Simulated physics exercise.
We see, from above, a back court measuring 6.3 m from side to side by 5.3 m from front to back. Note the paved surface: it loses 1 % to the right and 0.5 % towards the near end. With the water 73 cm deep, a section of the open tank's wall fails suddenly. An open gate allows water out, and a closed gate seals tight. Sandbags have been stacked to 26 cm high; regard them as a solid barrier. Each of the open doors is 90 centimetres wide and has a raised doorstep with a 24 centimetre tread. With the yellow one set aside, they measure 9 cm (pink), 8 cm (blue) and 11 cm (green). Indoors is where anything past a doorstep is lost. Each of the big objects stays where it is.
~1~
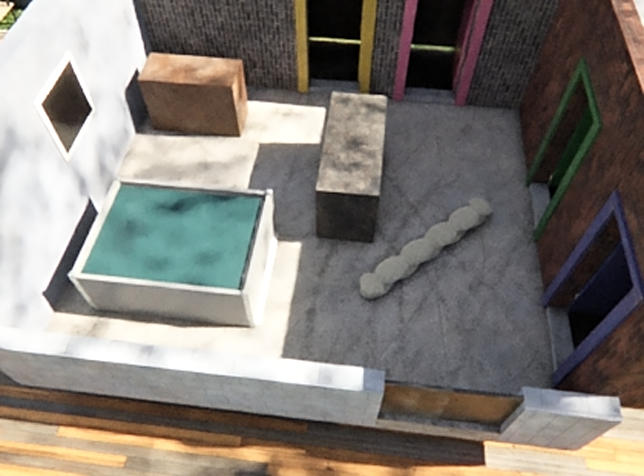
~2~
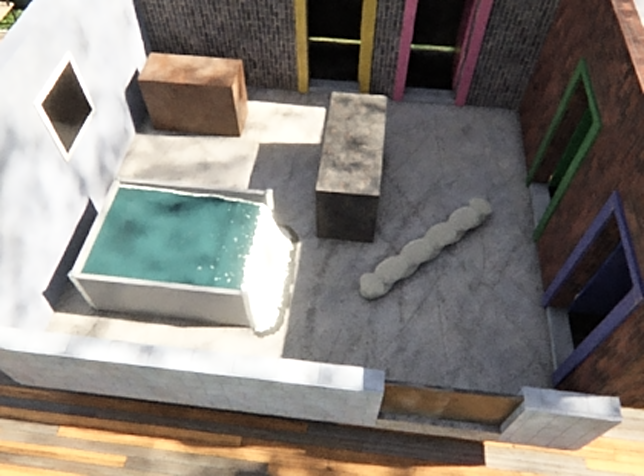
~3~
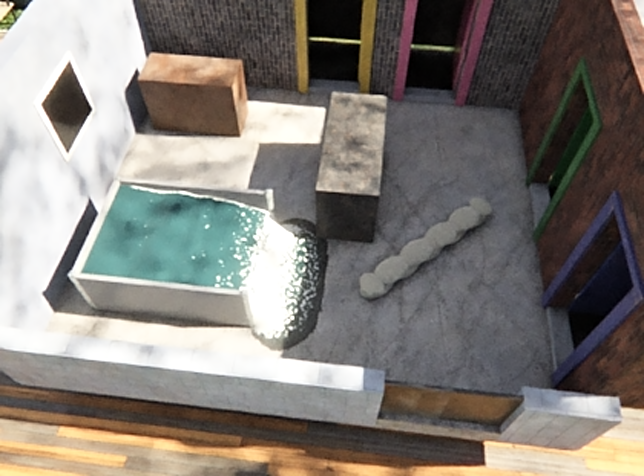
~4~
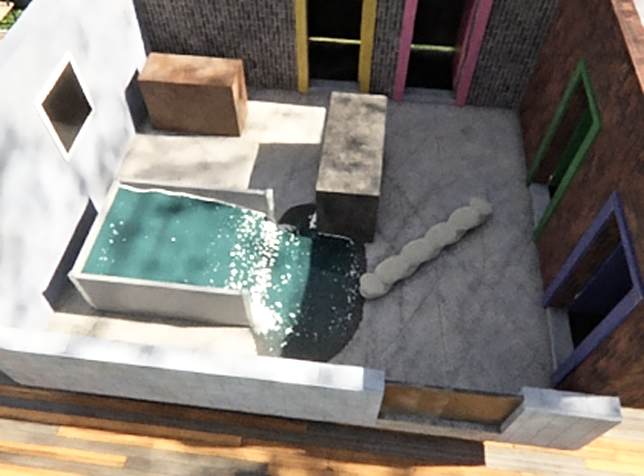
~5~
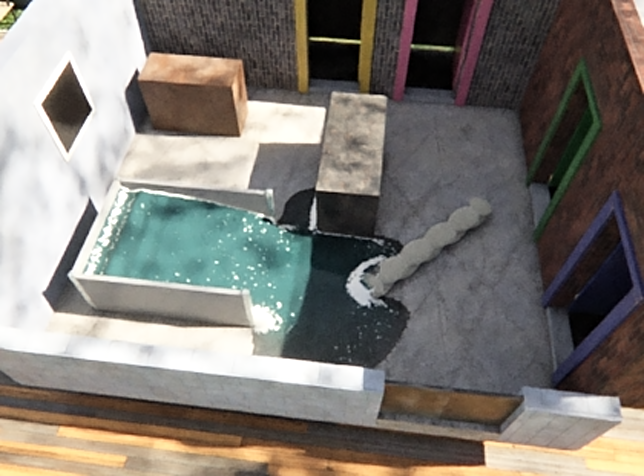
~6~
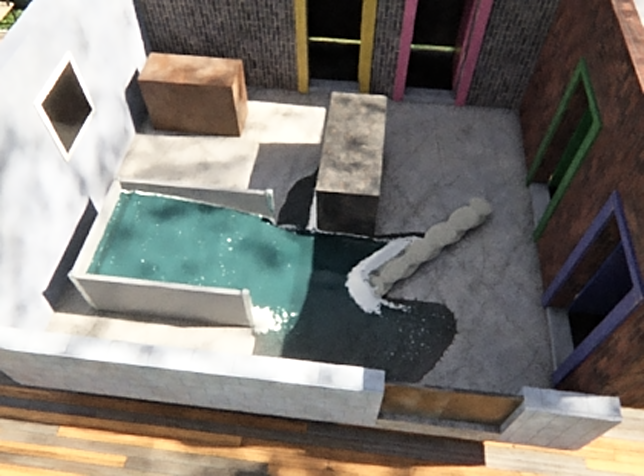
A walled courtyard with a pale paved floor is seen from above by a still camera. A white-sided tank of teal water sits at left, with a brown block behind it, a grey block and a diagonal row of sandbags near the middle, and yellow, pink, green and blue doorways around. Water bursts from the tank's right side, foams across the paving, strikes the sandbags and spreads toward the near right.
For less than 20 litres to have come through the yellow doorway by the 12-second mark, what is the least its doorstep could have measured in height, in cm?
7 cm or so.
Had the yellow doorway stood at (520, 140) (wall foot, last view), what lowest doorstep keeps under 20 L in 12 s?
Roughly 16 cm.
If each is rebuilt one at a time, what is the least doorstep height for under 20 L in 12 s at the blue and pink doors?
Roughly 25 cm for the blue door and roughly 11.0 cm for the pink door.
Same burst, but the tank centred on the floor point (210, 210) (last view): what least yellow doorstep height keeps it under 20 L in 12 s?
Then roughly 21 cm.
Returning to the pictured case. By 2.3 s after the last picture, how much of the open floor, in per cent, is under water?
Wet: Close to 60 %.
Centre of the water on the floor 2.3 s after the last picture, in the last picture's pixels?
Centre of the water: Approx. (367, 256) px.
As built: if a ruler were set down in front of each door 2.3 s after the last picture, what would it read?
Depths in cm: Yellow 7, green 10, blue 25, pink 15.
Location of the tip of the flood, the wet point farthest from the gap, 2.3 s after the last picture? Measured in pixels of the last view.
The farthest wet point is roughly at (509, 111) in the last view.
Then, 0.7 s after the last picture water covers 40 % of the floor, deepest (44 cm) near (383, 268); it has not reached the yellow door.
Then, 2.3 s after the last picture water covers 60 % of the floor, deepest (30 cm) near (531, 416); 7 cm at the yellow door, 1 litre in over its 10 cm doorstep.
Then, 11.3 s after the last picture water covers 95 % of the floor, deepest (10 cm) near (35, 356); 7 cm at the yellow door, 2 litres in over its 10 cm doorstep.
At the yellow door as built, the water peaked near 11 cm, 5.3 s after the last picture.
With a doorstep of 5.5 cm, 40 litres would have come in within the 12 s; with 7.5 cm, 14 litres. So under 20 litres takes about 7 cm.
